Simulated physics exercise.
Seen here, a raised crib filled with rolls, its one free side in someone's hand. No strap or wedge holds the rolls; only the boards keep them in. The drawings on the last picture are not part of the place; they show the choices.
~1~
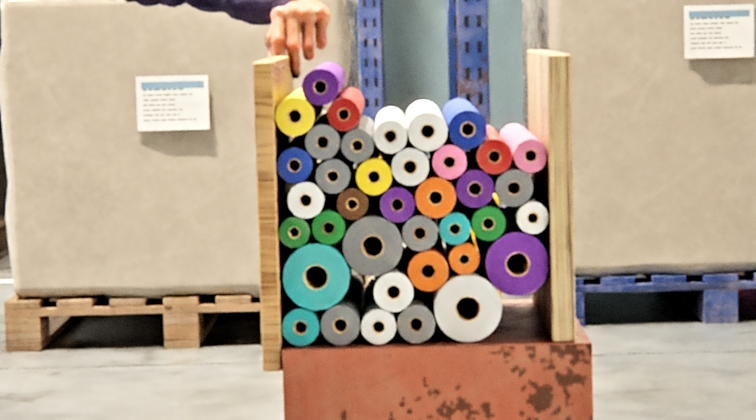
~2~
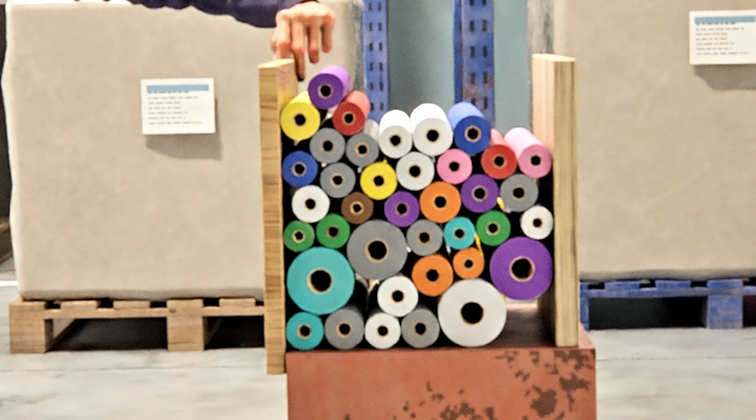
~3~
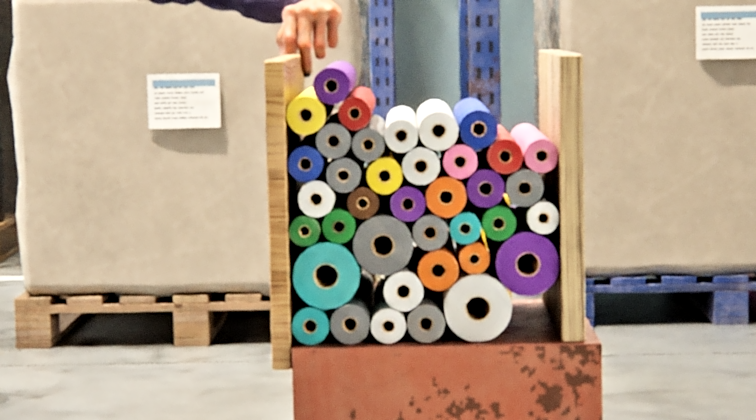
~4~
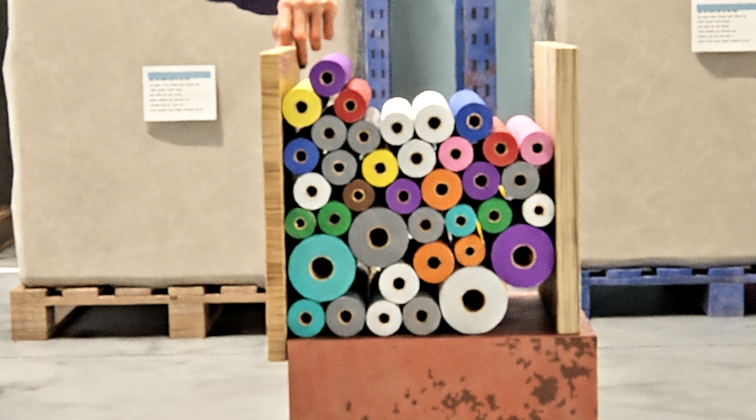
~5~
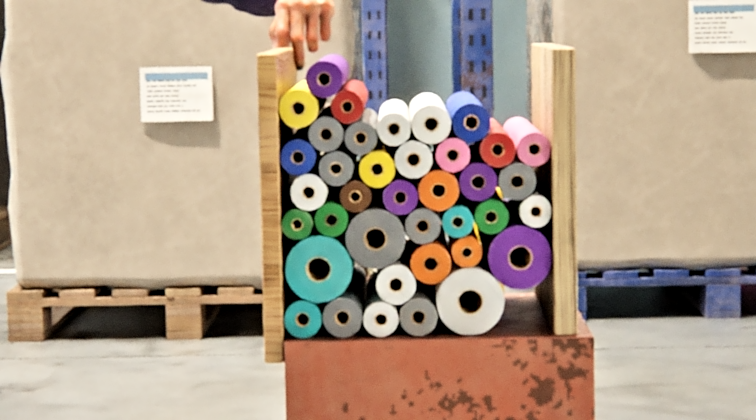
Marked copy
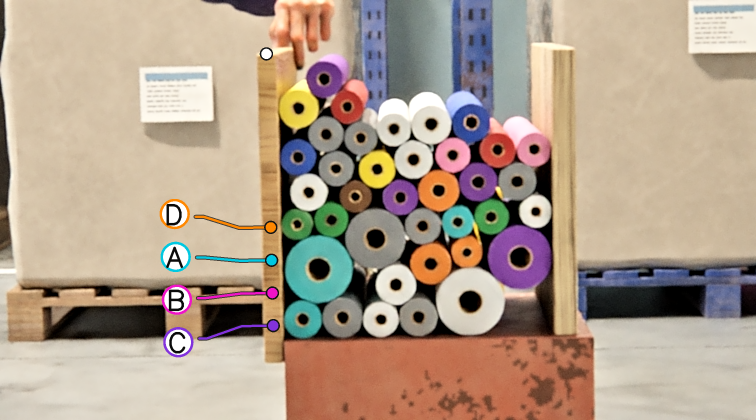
A hand stayed at the top of the left wooden board beside a stack of colorful rolls on a rusty red block, and nothing moved apart from a slight shake of the whole view.
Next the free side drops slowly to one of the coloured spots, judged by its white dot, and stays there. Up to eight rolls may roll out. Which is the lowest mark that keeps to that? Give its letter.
Slide it to D.
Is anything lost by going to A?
Yes, at A.
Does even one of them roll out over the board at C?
Yes, at C.
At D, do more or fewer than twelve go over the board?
At D, fewer than twelve.
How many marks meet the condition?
The number is one.
On the marked copy, A at (272, 260); B at (272, 293); C at (273, 326); D at (271, 227); the white dot at (266, 54).
With D. Early on, top of the board (279, 129).
Further on, top of the board (281, 215).
At the end, top of the board (281, 226), about five out over the board.
As for the rest, A more than eight out over the board; B more than eight out over the board; C more than eight out over the board.
